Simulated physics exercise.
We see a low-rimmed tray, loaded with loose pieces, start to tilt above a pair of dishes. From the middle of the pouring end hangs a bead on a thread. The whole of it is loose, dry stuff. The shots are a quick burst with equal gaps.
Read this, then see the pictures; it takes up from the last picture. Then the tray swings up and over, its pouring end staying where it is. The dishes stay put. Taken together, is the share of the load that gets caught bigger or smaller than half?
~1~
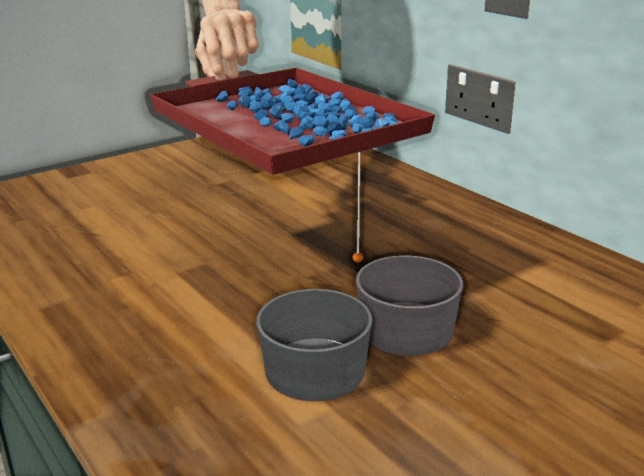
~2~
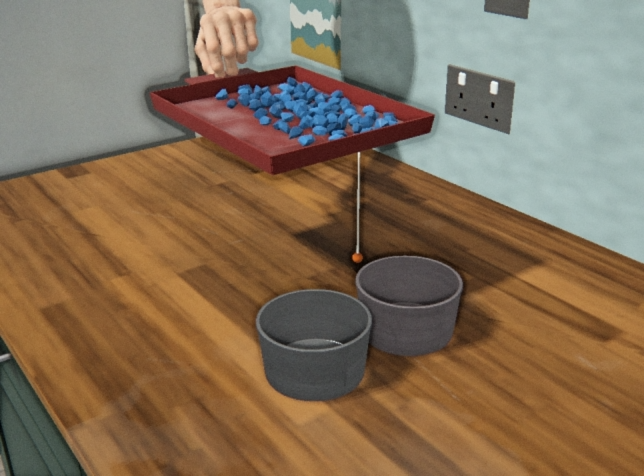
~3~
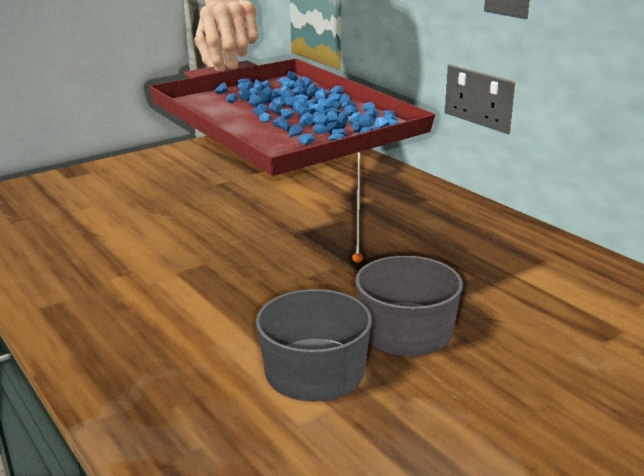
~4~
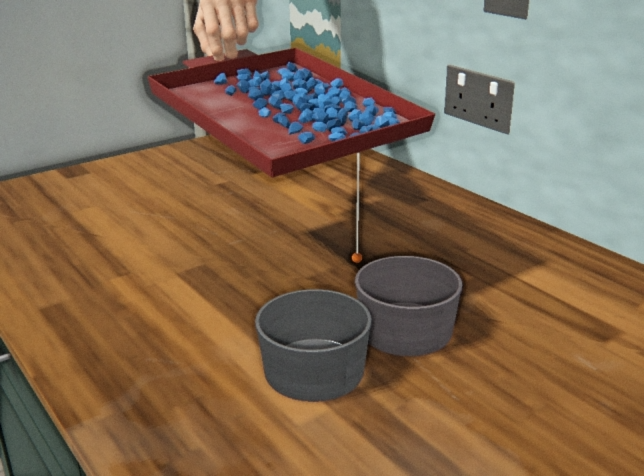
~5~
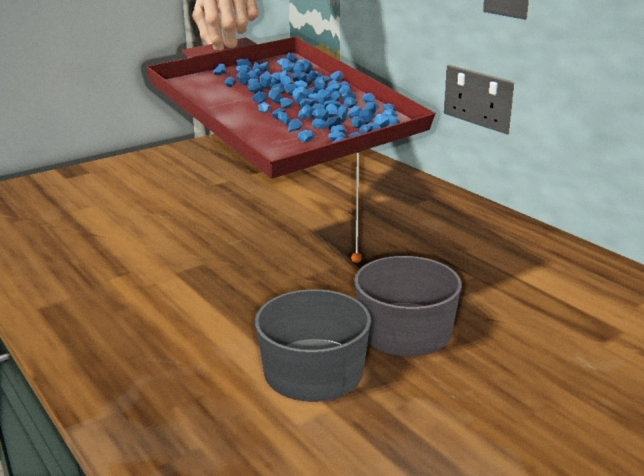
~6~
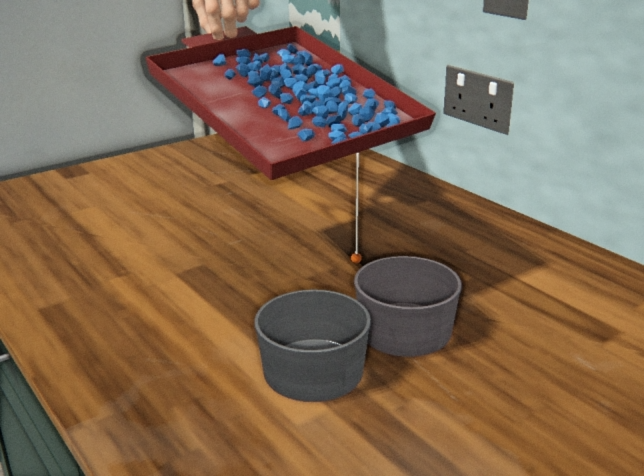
The dishes will catch most of the load.
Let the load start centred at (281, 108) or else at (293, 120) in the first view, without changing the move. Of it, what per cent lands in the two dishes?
The first start gives 90 percent and the second 90 percent.
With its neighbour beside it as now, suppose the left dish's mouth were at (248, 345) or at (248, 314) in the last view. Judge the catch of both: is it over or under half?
Well, it comes to a greater portion at first and a lesser portion after that.
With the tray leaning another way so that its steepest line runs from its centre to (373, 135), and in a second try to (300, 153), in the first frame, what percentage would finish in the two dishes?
For the first it's near 40 %, for the second near 80 %.
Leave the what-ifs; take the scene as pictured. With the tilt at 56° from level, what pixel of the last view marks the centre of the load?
The load's middle is around (339, 109).
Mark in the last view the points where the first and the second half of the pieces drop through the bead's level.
Starting near (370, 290), moving on to near (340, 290).
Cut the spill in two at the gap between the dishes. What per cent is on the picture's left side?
Some 10 %.
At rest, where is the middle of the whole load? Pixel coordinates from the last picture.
Close to (337, 359).
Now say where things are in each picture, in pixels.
In the first picture, corners of the pouring end at (272, 154) and (431, 114), level; middle of the load at (317, 113), aquarium stones; left dish at (348, 366); right dish at (444, 322); bead on its thread at (358, 257).
In the second picture, corners of the pouring end at (272, 155) and (431, 114), level; middle of the load at (316, 112).
In the third picture, corners of the pouring end at (272, 156) and (431, 114), tipped barely, lowest at the left corner; middle of the load at (316, 109).
In the fourth picture, corners of the pouring end at (272, 158) and (431, 113), tipped a little, lowest at the left corner; middle of the load at (316, 104).
In the fifth picture, corners of the pouring end at (272, 160) and (432, 113), tipped a little, lowest at the left corner; middle of the load at (316, 98).
In the sixth picture, corners of the pouring end at (272, 162) and (432, 112), tipped a little, lowest at the left corner; middle of the load at (316, 93); left dish at (347, 366); right dish at (442, 323).
Soon after the last picture, tray tipped steeply; nearly all on the tray; a stray few in the air.
A little later, tray tipped right over; most on the tray; a small part in the left dish; a stray few in the right dish; a stray few outside both; a small part in the air.
Later still, tray tipped past a quarter turn; about half in the left dish; about a third in the right dish; a small part outside both.
At rest, tray tipped past a quarter turn; about half in the left dish; about a third in the right dish; a small part outside both.
